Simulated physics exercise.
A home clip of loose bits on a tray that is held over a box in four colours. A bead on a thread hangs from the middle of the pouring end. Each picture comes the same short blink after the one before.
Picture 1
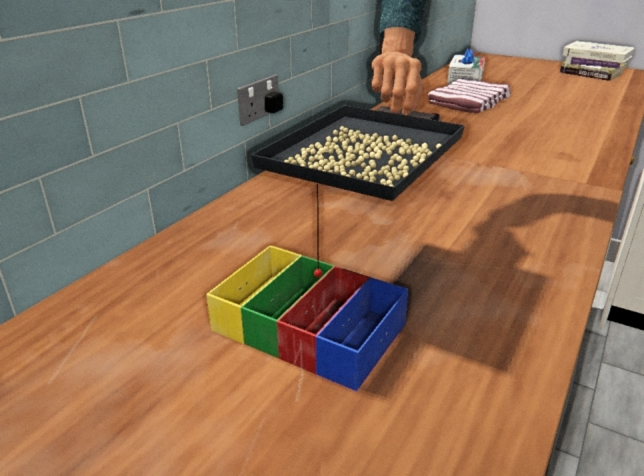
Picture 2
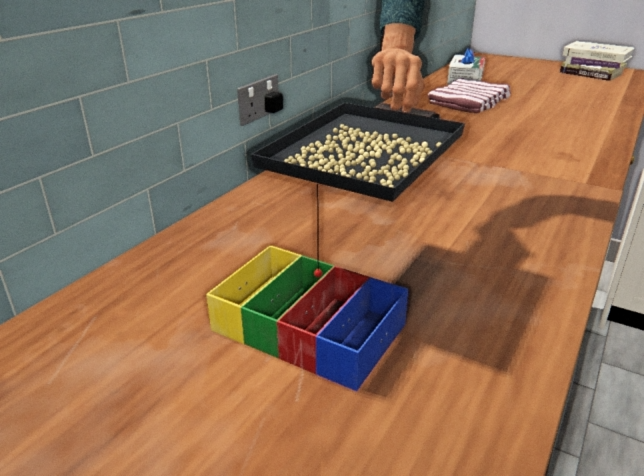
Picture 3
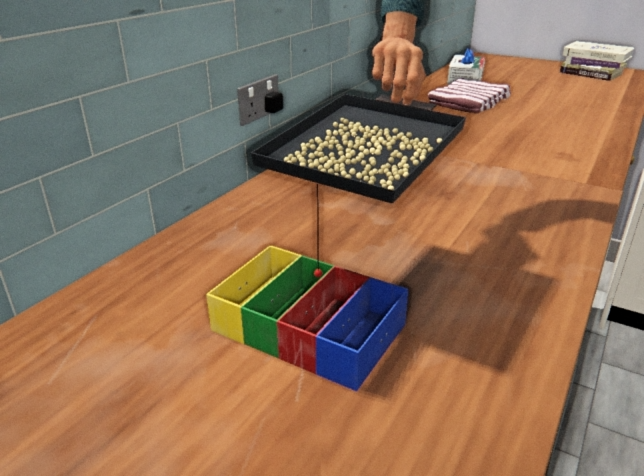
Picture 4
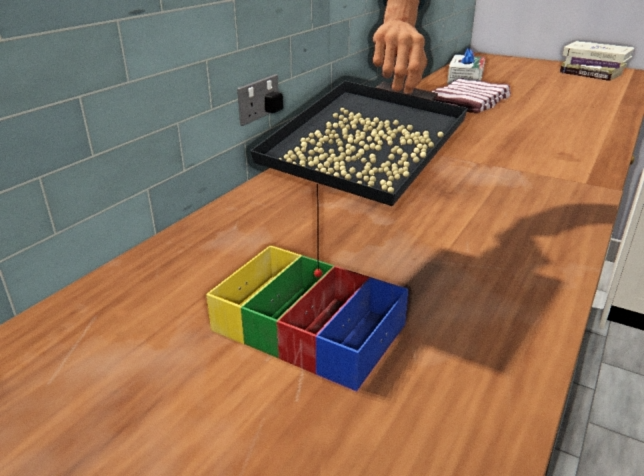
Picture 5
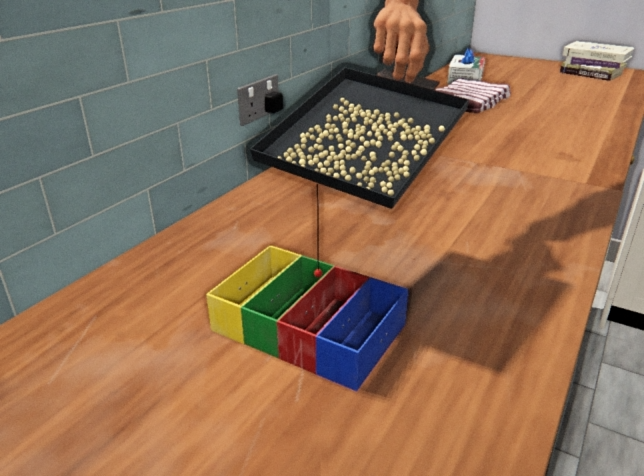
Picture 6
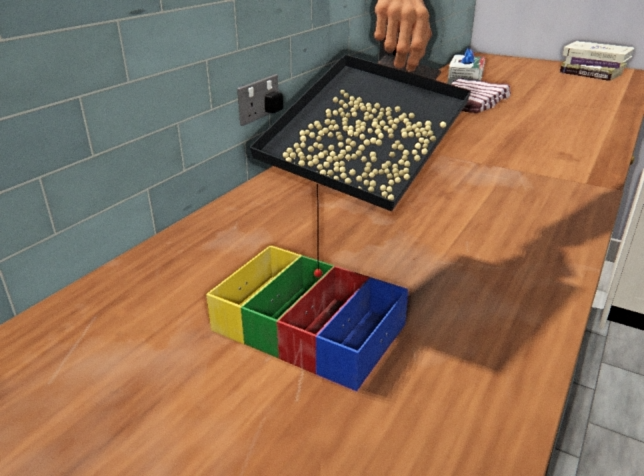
A dark tray of soya beans tilting gradually toward its right corner as a hand raises its far edge above a four-coloured box.
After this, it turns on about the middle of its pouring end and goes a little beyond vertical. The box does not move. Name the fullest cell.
Fullest: The blue cell.
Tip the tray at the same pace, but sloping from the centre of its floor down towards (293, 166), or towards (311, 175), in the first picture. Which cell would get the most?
One: That yellow cell. Two: The cell in yellow.
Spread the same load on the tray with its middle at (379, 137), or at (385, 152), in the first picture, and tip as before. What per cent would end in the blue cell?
Roughly 80 per cent, and 90 per cent.
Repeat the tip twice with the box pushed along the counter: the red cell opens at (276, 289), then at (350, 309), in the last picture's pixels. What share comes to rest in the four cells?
Roughly 10 per cent, and 100 per cent.
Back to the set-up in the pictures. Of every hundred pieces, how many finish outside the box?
Roughly 10 in a hundred.
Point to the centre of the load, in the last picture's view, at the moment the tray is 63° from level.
At about (368, 182).
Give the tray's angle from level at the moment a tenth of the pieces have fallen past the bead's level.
Near 95 degrees.
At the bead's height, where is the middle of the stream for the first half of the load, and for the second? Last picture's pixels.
At about (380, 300), then at (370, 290).
Shortly afterwards, tray tipped steeply; all but a few on the tray; only a few in the blue cell; a little falling or outside the box.
Next, tray tipped past a quarter turn; the bulk on the tray; a little in the blue cell; only a few in the red cell; a little falling or outside the box.
Some moments later, tray tipped past a quarter turn; the bulk in the blue cell; a little in the red cell; a little falling or outside the box.
In the end, tray tipped past a quarter turn; the bulk in the blue cell; a little in the red cell; none at all in the green cell; none at all in the yellow cell; a little outside the box.
